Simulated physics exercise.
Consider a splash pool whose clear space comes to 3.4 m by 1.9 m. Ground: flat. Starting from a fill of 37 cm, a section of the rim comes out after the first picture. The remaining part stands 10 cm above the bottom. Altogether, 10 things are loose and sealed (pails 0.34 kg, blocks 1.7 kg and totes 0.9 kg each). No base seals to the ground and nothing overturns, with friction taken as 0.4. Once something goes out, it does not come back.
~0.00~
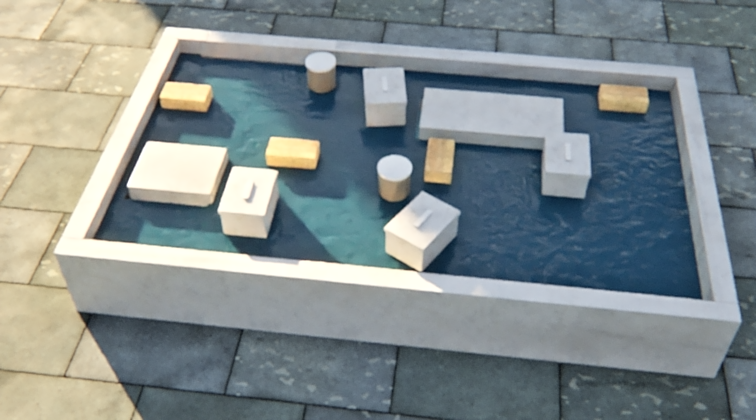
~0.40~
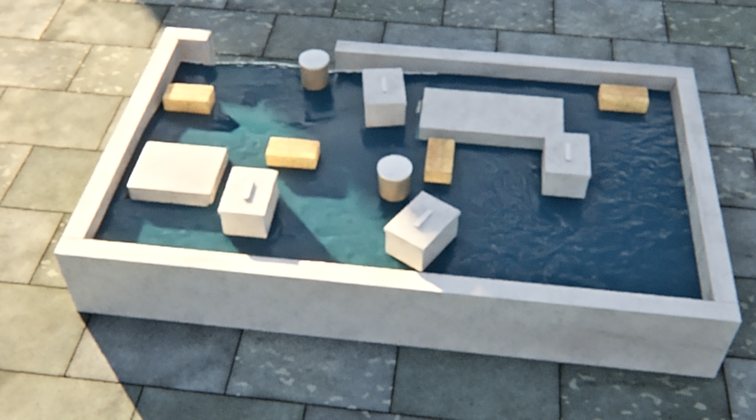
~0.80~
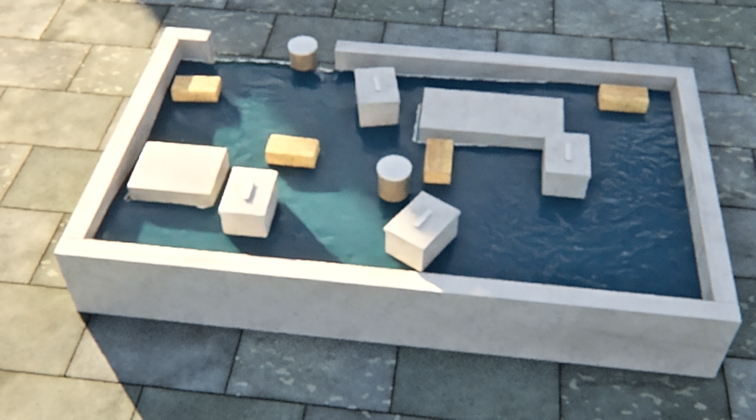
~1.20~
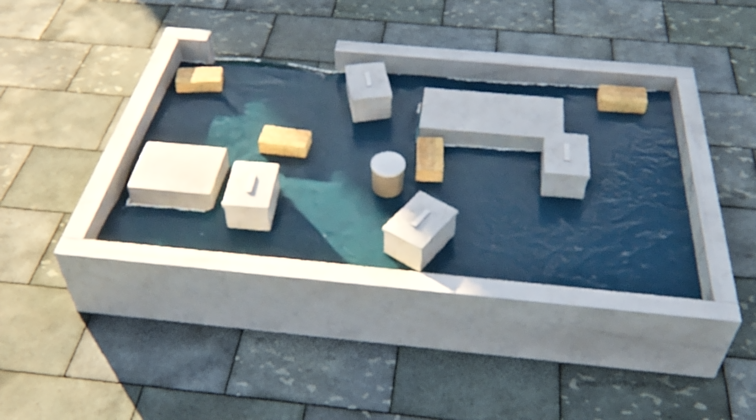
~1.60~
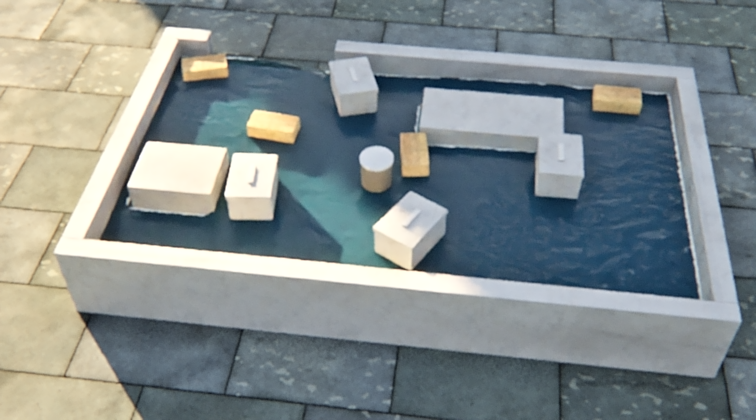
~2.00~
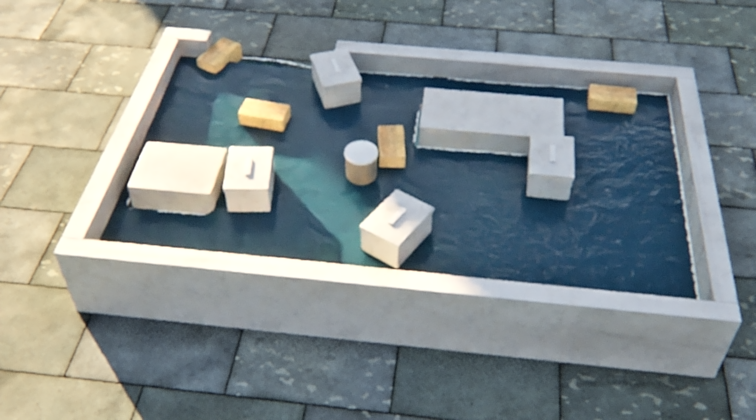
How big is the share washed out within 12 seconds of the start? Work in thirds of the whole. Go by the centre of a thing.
I would say two thirds or more.
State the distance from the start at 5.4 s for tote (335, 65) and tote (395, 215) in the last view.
Gone out; 40 cm.
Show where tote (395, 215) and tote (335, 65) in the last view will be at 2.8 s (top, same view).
Estimated pixels: (367, 213) and (302, 54).
After 2.8 s 2 of 10 are out; 8 afloat.
After 5.4 s 4 of 10 are out; 6 afloat.
After 8.0 s 7 of 10 are out; 3 afloat.
After 12.0 s 7 of 10 are out; 3 afloat.
